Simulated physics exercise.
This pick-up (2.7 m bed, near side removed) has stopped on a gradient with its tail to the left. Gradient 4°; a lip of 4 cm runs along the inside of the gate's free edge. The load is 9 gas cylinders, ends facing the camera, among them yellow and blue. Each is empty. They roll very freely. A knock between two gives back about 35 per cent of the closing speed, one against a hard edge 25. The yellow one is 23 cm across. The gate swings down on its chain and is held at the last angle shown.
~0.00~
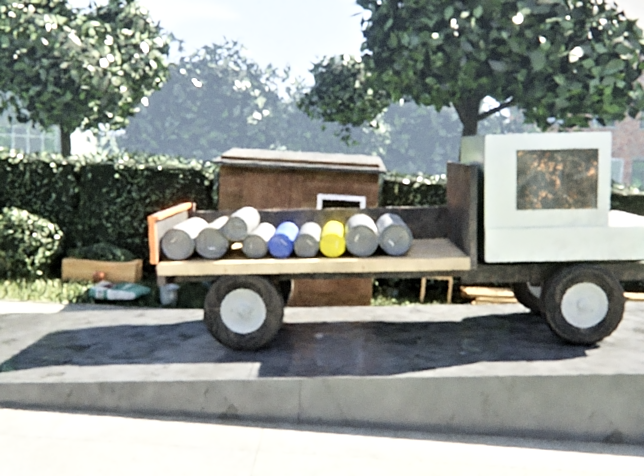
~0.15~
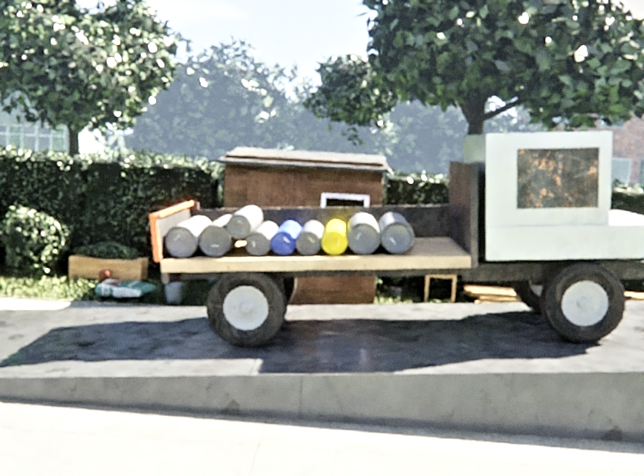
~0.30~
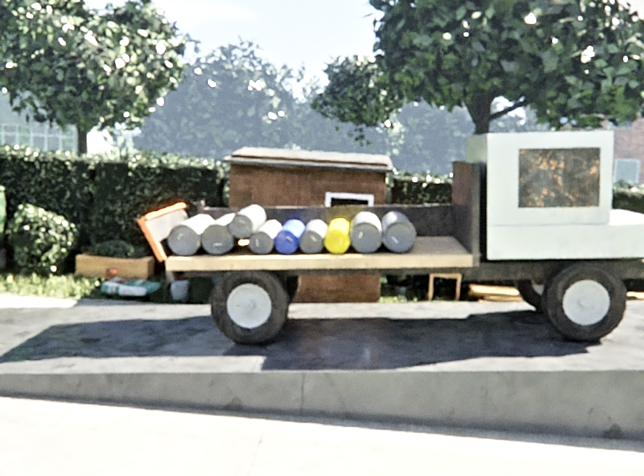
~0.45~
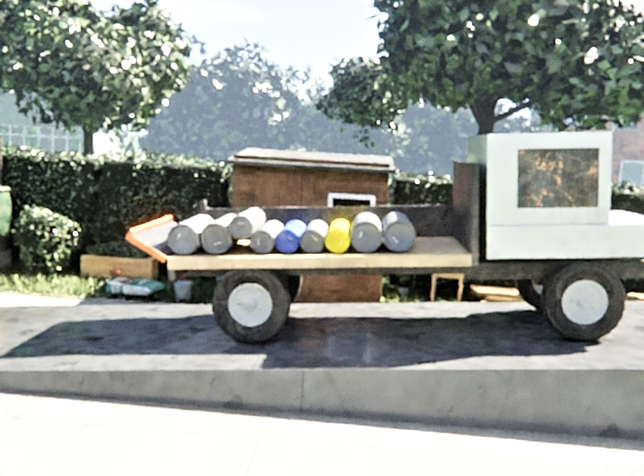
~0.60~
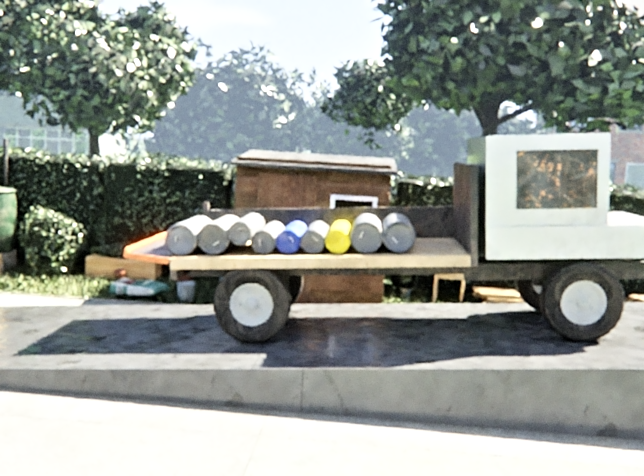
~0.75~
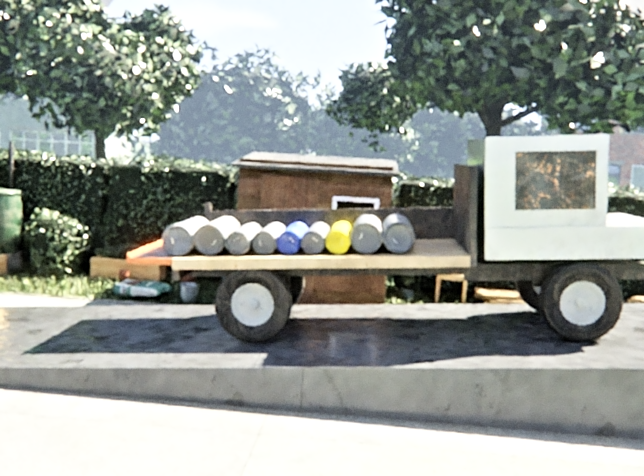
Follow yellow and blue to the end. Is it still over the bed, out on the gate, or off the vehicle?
The yellow cylinder comes to rest still over the bed, the blue comes to rest still over the bed.
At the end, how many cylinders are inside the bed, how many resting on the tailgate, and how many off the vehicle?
In that order: 6, 2, 1.
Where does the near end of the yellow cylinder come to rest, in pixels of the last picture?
At about (267, 243).
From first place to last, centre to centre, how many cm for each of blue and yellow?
Moved: Blue 70, yellow 70.
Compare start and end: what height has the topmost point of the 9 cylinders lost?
Some 5 cm lower.
By 1.6 s, yellow is on the bed, 135 cm short of the hinge, rolling left; blue is on the bed, 90 cm short of the hinge, rolling left; 0 gone off the back.
By 2.6 s, yellow is on the bed, 105 cm short of the hinge, rolling left; blue is on the bed, 60 cm short of the hinge, rolling left; 1 gone off the back.
By 3.9 s, yellow is on the bed, 85 cm short of the hinge; blue is on the bed, 40 cm short of the hinge; 1 gone off the back.
Finally (5.2 s), yellow is on the bed, 85 cm short of the hinge; blue is on the bed, 40 cm short of the hinge; 1 gone off the back.
